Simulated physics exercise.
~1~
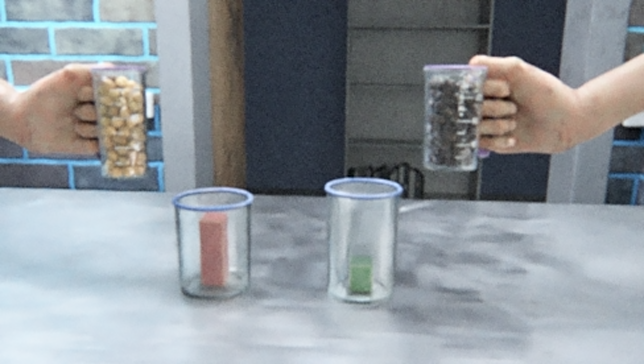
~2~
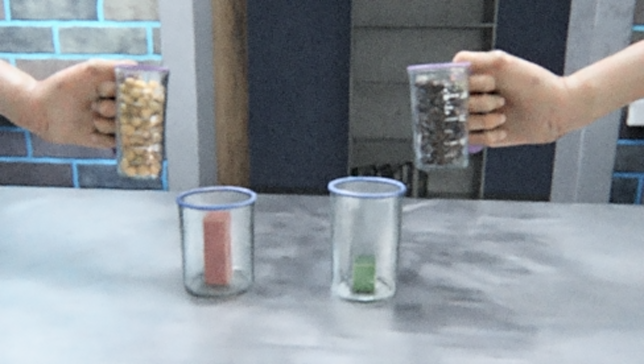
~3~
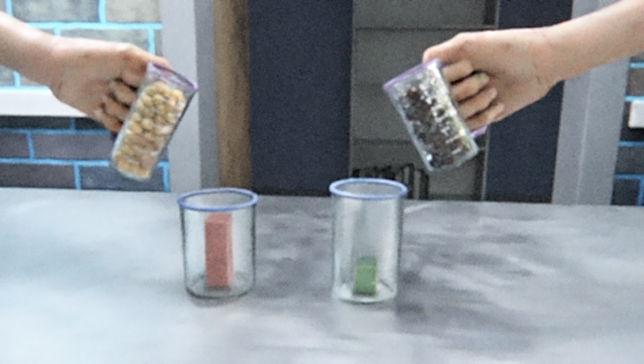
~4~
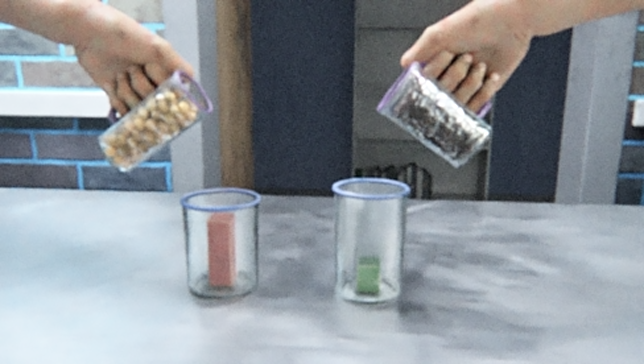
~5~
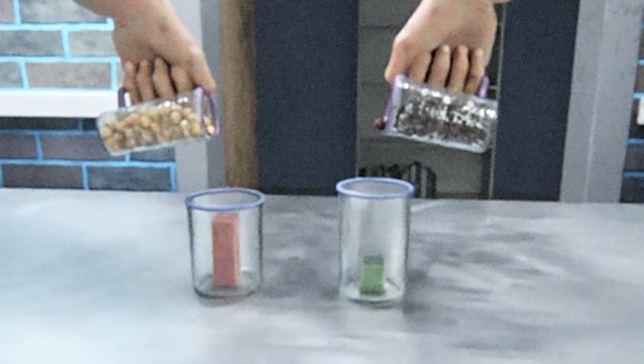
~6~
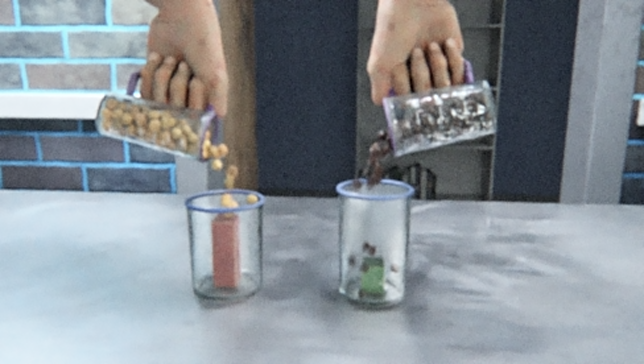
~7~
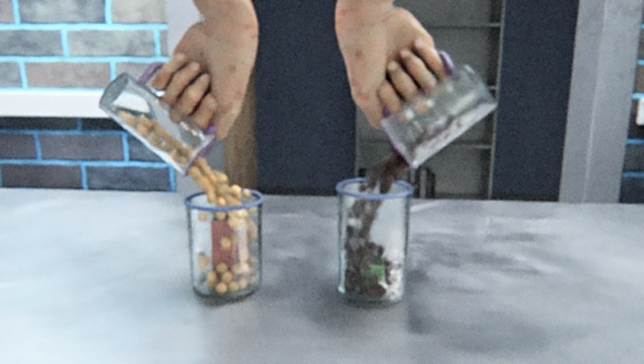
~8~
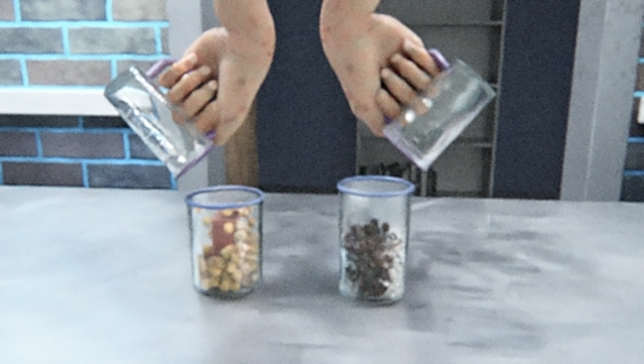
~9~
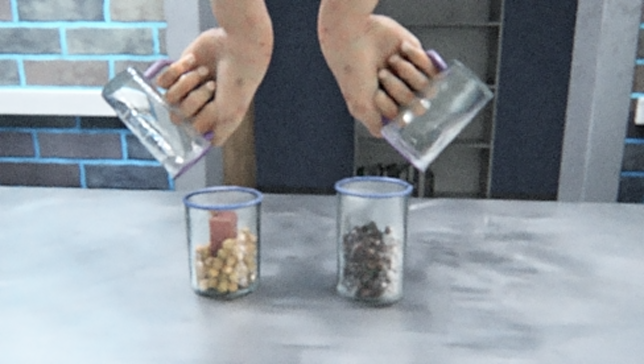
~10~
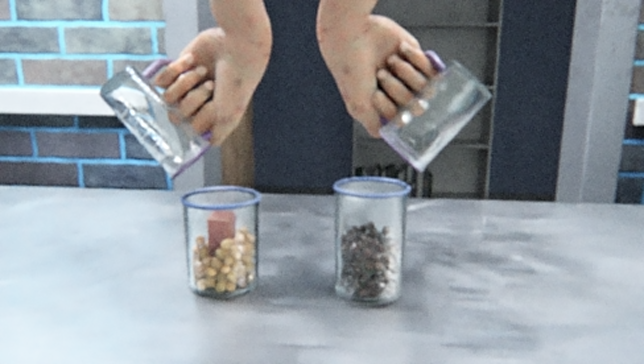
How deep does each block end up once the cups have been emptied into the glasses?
The red block on the left still stands above the pale pieces around it, while the green block on the right is completely hidden under the dark bits.
